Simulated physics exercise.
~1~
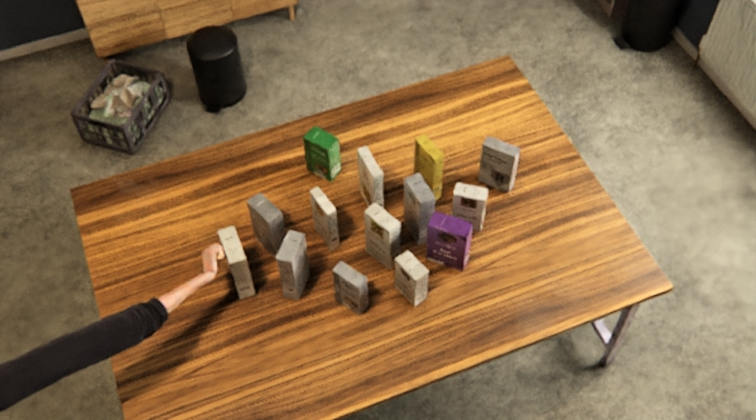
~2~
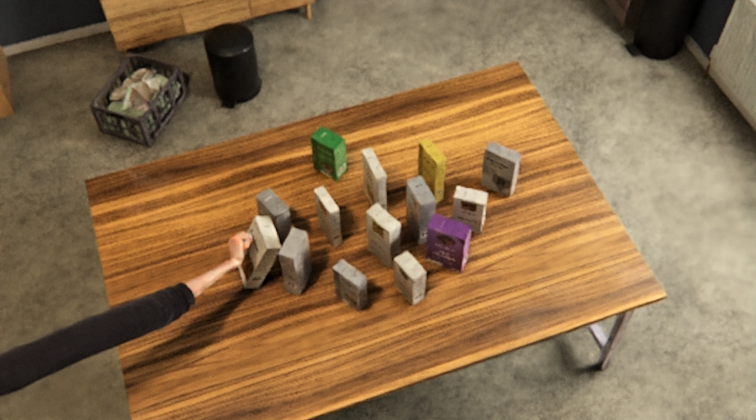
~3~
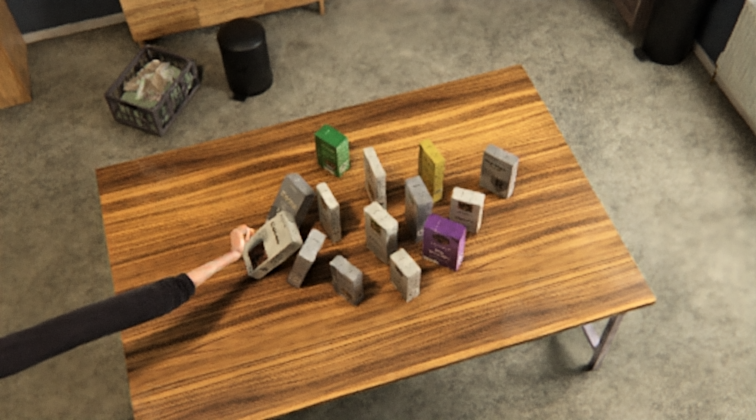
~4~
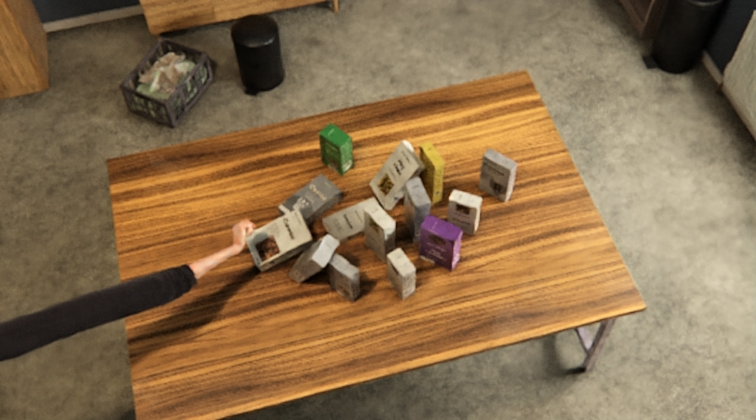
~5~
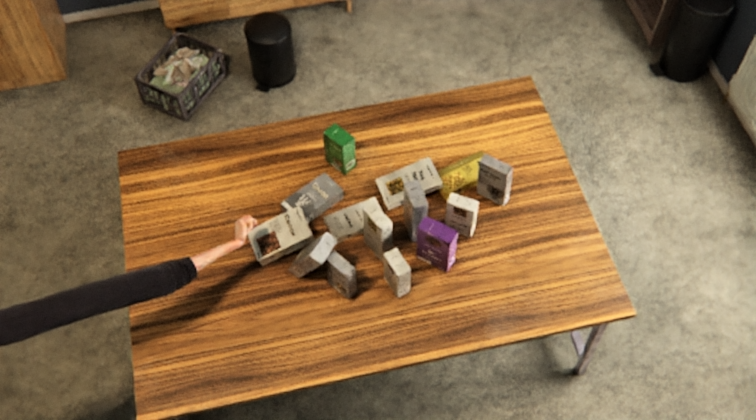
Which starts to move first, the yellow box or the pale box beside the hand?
The pale box beside the hand starts to move first. The yellow box stays upright until several other boxes have already tipped over.
